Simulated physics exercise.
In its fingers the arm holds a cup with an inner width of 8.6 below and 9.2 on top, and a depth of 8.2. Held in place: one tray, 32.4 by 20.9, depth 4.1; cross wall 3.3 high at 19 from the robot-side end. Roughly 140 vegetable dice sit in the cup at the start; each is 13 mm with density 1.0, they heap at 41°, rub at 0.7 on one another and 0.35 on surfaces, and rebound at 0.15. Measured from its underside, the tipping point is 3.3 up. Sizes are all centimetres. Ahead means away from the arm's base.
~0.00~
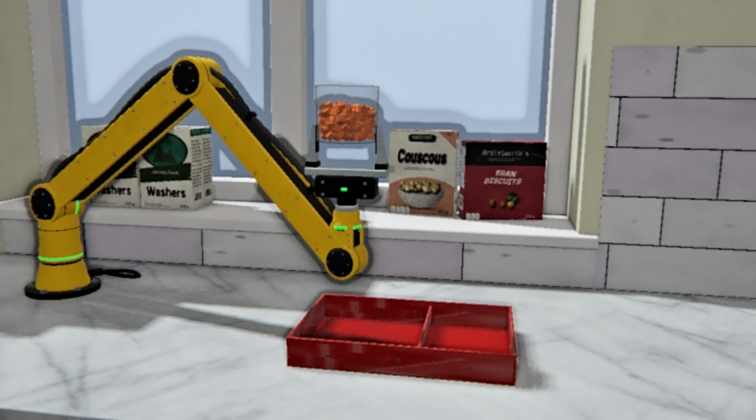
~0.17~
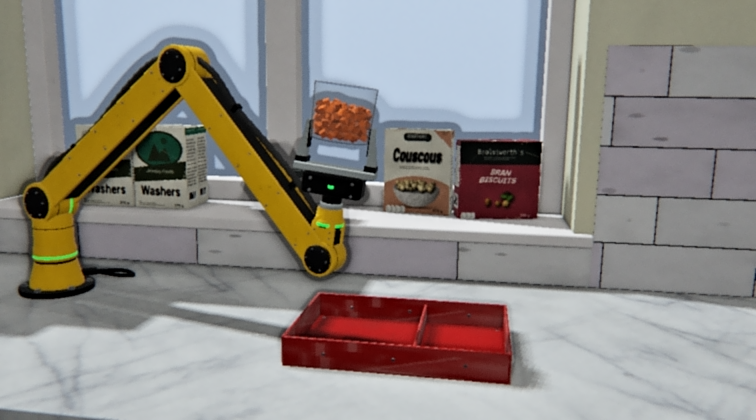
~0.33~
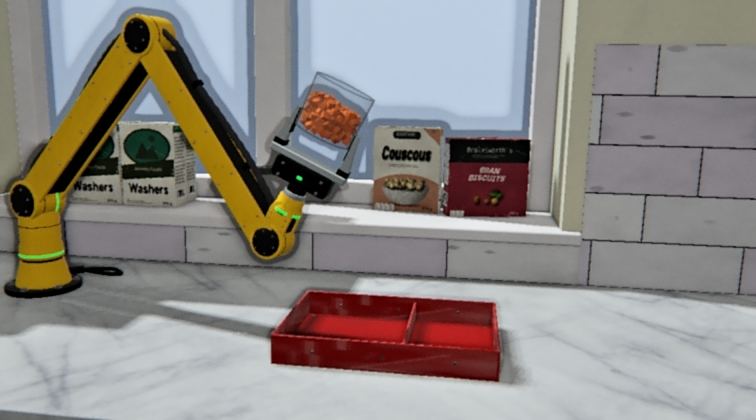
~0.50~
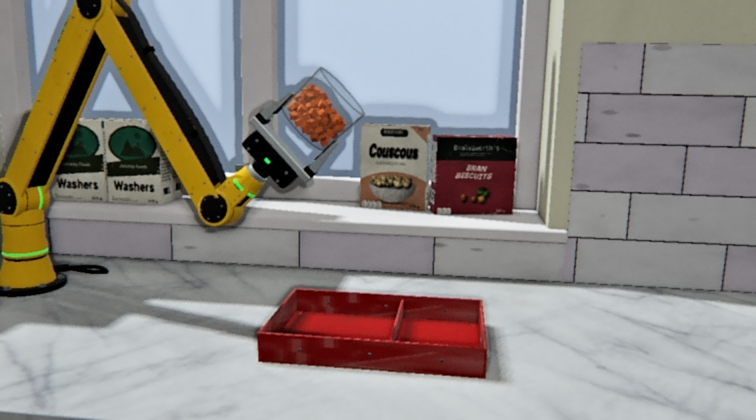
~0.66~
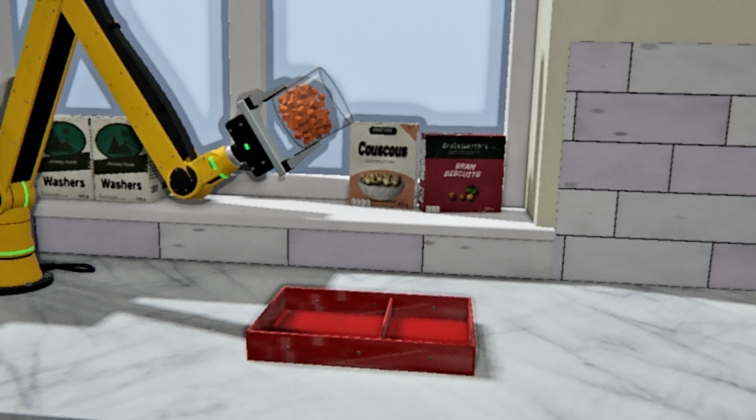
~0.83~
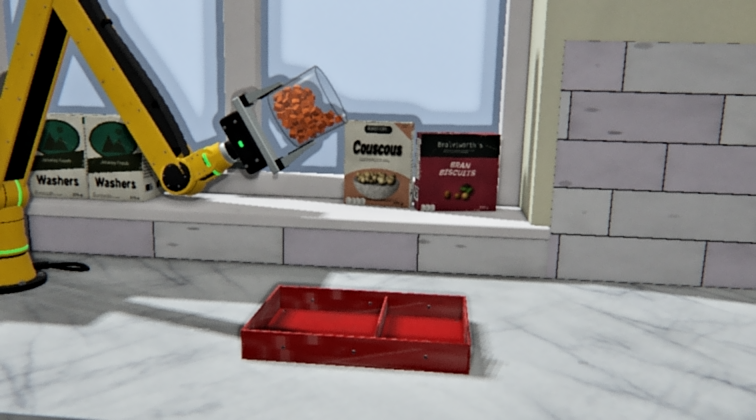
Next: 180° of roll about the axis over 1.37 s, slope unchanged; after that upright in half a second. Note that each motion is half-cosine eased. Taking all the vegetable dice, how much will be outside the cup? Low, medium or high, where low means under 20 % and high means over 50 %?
Low.
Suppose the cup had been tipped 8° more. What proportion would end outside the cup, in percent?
0 per cent or so.
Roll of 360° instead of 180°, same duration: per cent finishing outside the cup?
Roughly 0 %.
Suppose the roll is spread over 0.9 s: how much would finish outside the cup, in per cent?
Estimated share: Close to 0 %.
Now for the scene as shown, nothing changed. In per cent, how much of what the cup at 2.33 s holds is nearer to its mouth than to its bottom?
Around 30 per cent.
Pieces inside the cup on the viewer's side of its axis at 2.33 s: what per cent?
Reading: Roughly 45 percent.
After 1.58 s, tipped 60°, highest piece 40 above the table; 142 in the cup.
After 2.33 s, tipped 51°, highest piece 39 above the table; 142 in the cup.
After 2.90 s, upright, highest piece 40 above the table; 142 in the cup.
After 3.60 s, upright, highest piece 40 above the table; 142 in the cup.
In the end, 142 in the cup. That is 0 % outside the cup.
